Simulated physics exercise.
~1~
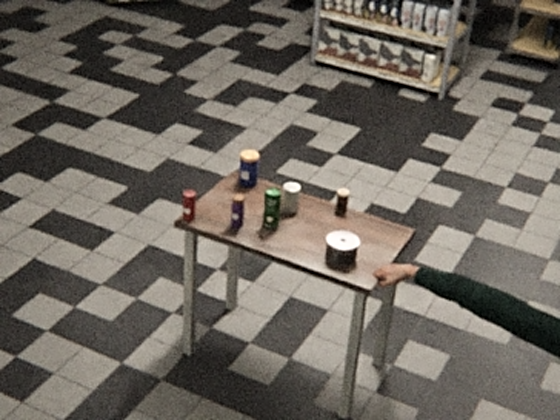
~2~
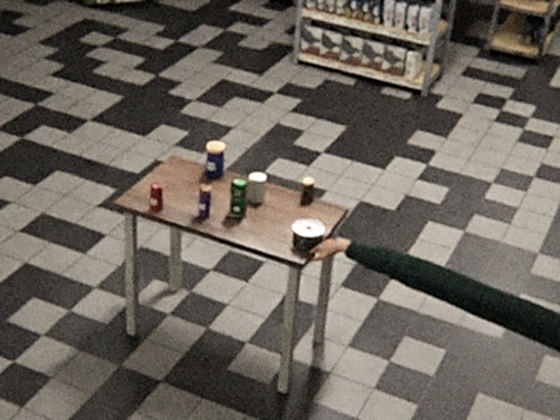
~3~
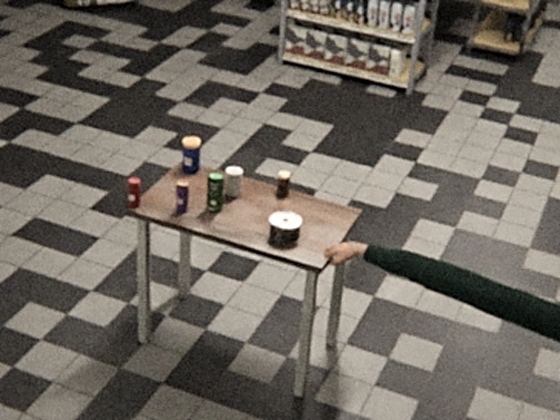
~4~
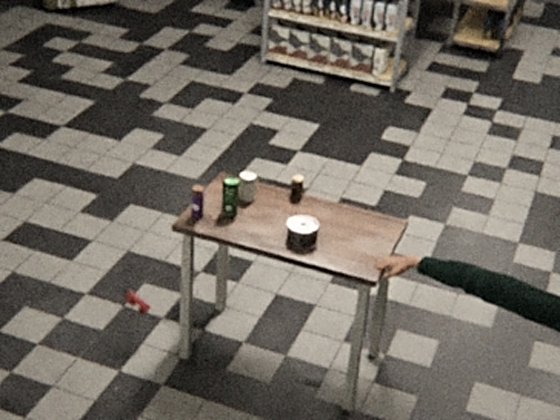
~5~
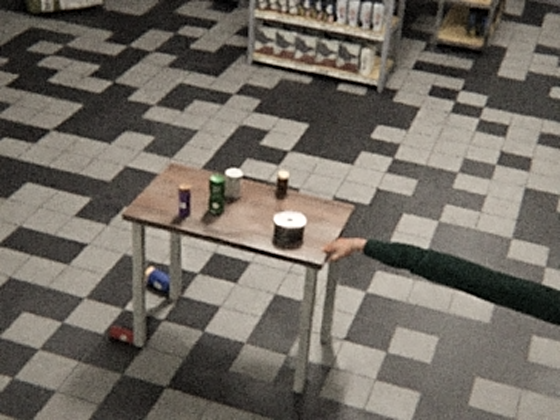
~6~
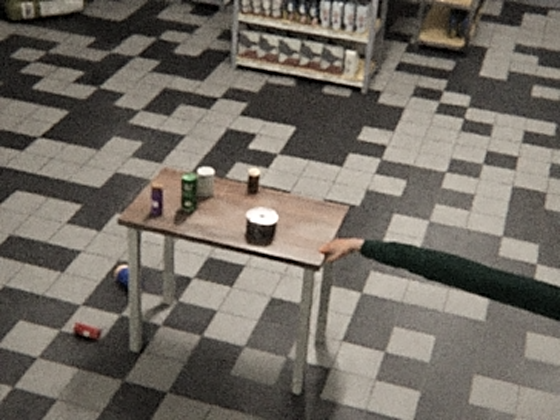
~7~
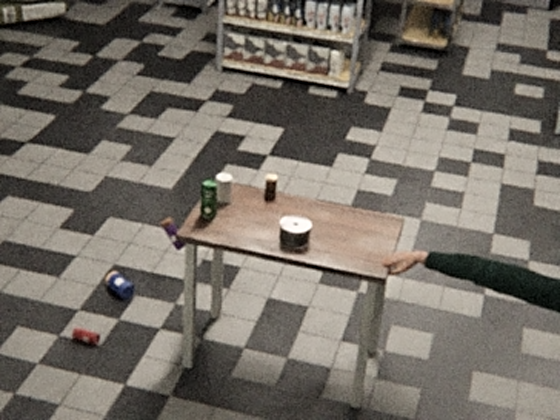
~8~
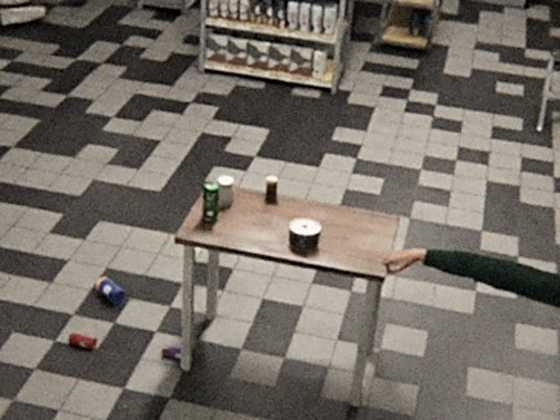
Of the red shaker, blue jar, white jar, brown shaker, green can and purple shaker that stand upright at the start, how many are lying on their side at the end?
Three of them end up lying on their side, namely the red shaker, the blue jar and the purple shaker.
